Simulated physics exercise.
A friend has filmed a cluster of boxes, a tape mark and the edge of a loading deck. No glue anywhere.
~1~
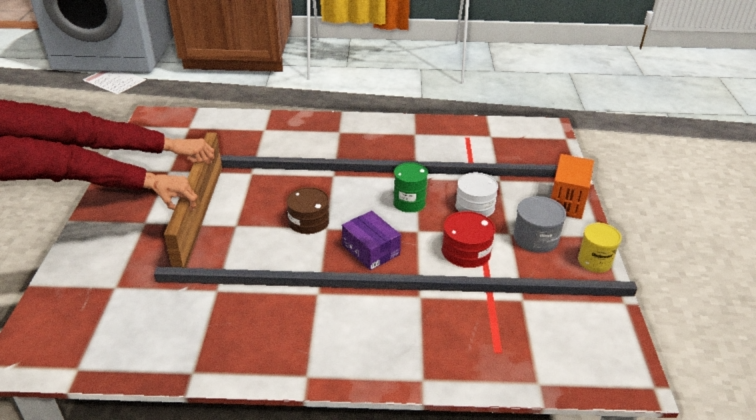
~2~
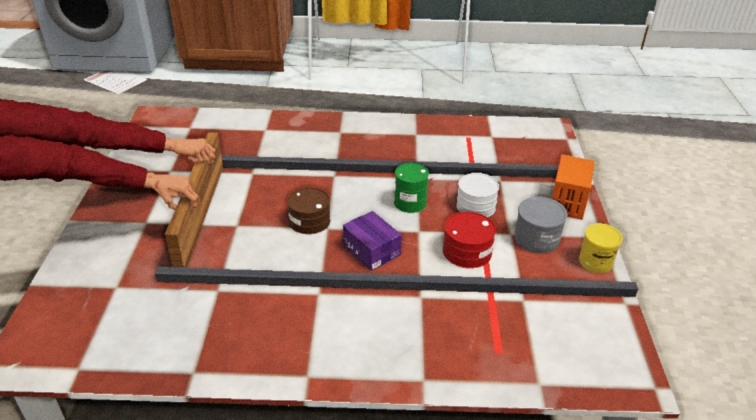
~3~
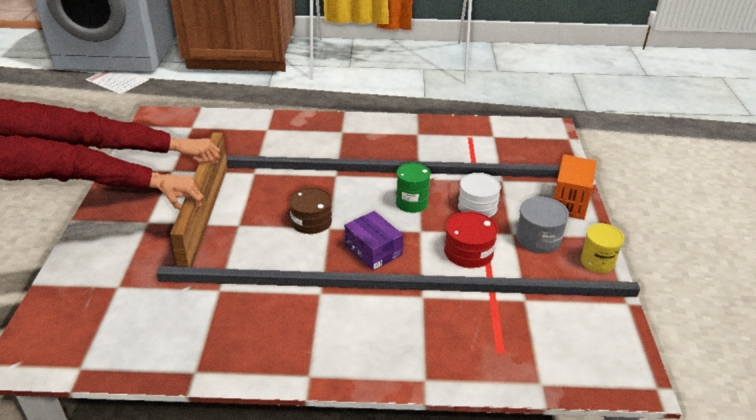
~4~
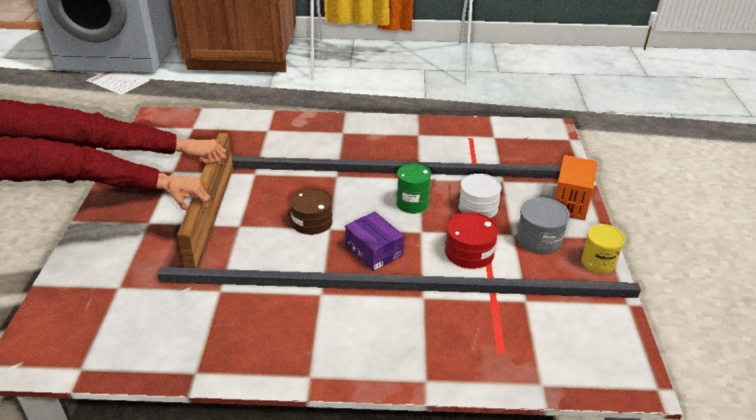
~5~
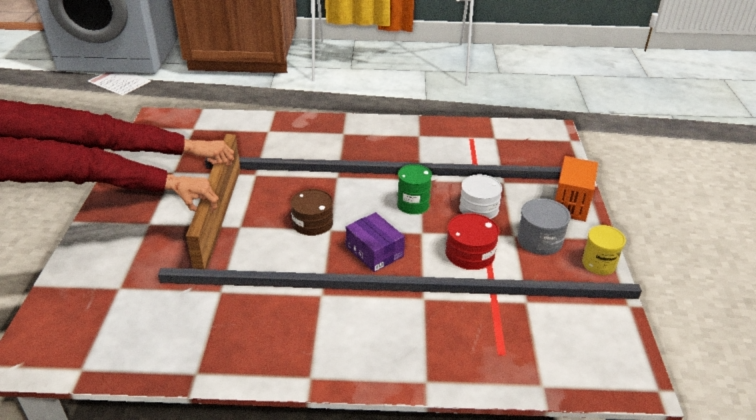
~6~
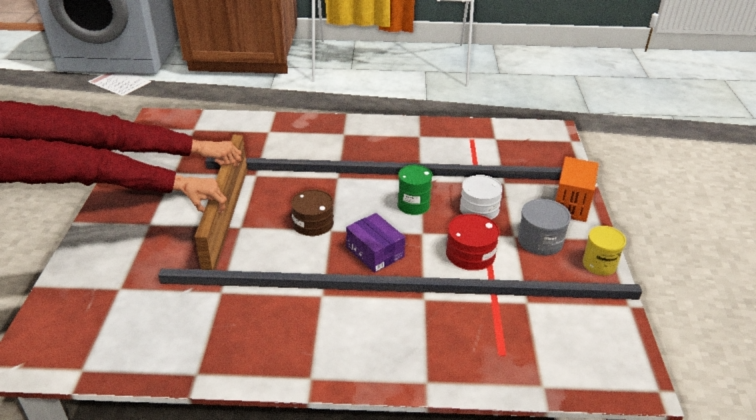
On a checkered tabletop, two red-sleeved hands slid a wooden plank slowly a short way right between dark rails, toward colourful containers, which stayed in place around and beside a red line.
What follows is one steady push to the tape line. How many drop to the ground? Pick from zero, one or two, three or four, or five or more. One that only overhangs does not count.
Here the number that fall off is zero.
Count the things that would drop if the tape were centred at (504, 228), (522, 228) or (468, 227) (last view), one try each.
The counts: 0, 1 and 0.
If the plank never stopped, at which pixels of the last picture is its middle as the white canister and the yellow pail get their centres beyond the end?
For the white canister at (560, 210), for the yellow pail at (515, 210).
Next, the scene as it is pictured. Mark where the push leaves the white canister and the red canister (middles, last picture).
About (535, 201), and the other about (556, 253).
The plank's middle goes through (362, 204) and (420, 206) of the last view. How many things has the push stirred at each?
2 and 4.
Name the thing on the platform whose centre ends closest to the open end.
The yellow pail.
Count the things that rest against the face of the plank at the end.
In contact: 3.
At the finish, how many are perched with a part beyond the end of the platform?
That would be 0.
Early on, none off yet; yellow pail at rest near (603, 251); orange crate at rest near (576, 189); grey pail at rest near (543, 227).
Finally, the number that fall off is zero.
